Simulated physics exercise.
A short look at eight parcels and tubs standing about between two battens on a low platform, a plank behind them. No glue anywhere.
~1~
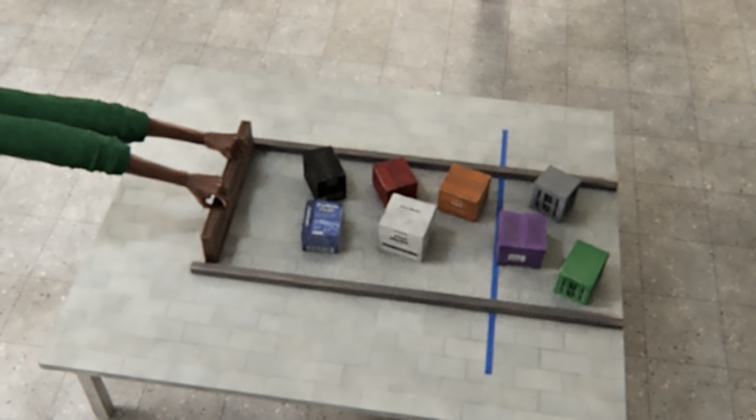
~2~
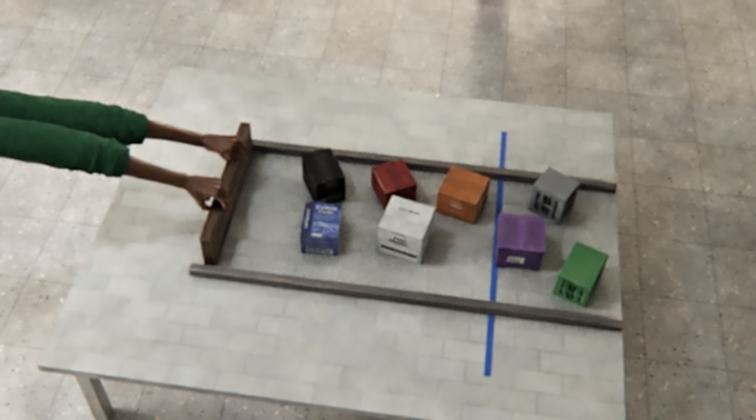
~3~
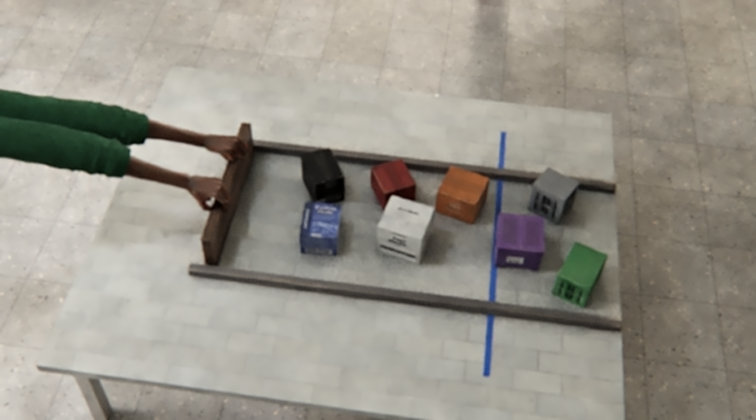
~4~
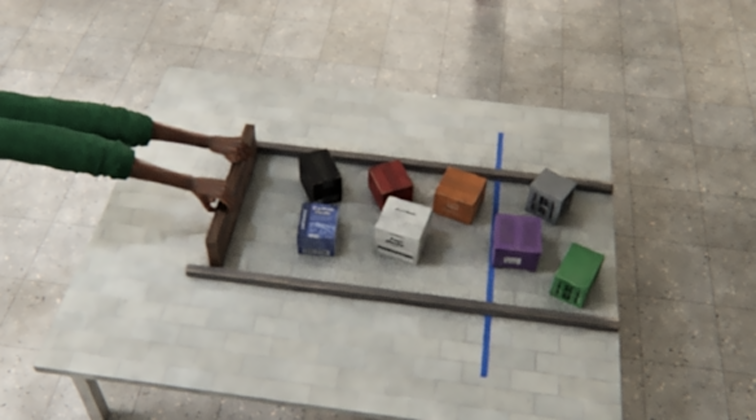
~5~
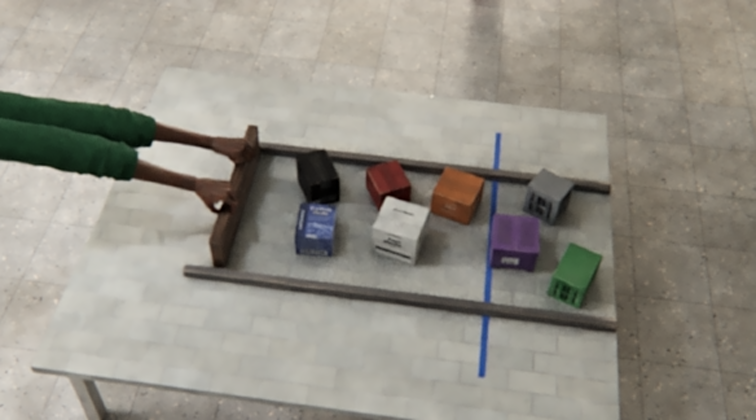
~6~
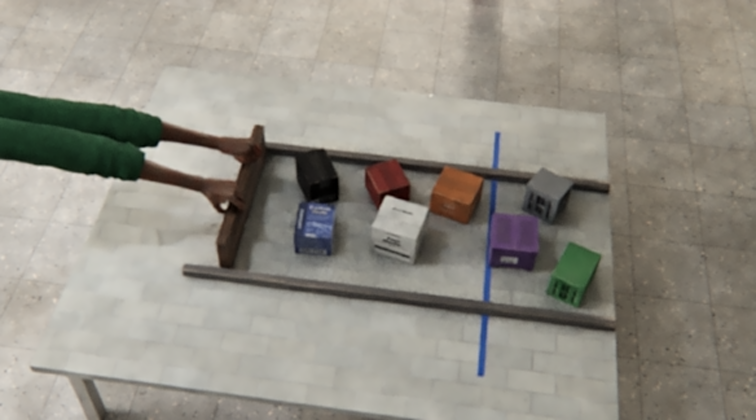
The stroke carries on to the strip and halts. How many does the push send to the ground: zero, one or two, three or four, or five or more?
The number that fall off is one or two.
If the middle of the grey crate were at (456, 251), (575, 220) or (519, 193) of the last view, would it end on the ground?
In that order, it remains up; drops off; comes down.
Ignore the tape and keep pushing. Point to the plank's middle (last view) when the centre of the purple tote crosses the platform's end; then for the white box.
At (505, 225) for the purple tote; at (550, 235) for the white box.
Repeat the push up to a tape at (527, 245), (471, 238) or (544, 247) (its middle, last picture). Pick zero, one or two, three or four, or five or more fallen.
In that order: Three or four; zero; either three or four.
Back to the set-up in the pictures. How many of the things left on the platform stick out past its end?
2 of them.
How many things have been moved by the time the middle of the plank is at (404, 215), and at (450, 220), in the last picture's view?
By then 5, and 8.
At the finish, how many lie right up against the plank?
In contact: 2.
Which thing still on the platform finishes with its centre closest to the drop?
That is the green crate.
Soon after, none off yet; green crate at rest near (574, 274); grey crate at rest near (547, 196); purple tote at rest near (513, 242).
Then, none off yet; green crate moved a little near (586, 278); grey crate moved about its own width near (577, 197); purple tote moved about its own width near (550, 247).
At rest, the number that fall off is one or two; fallen, grey crate.
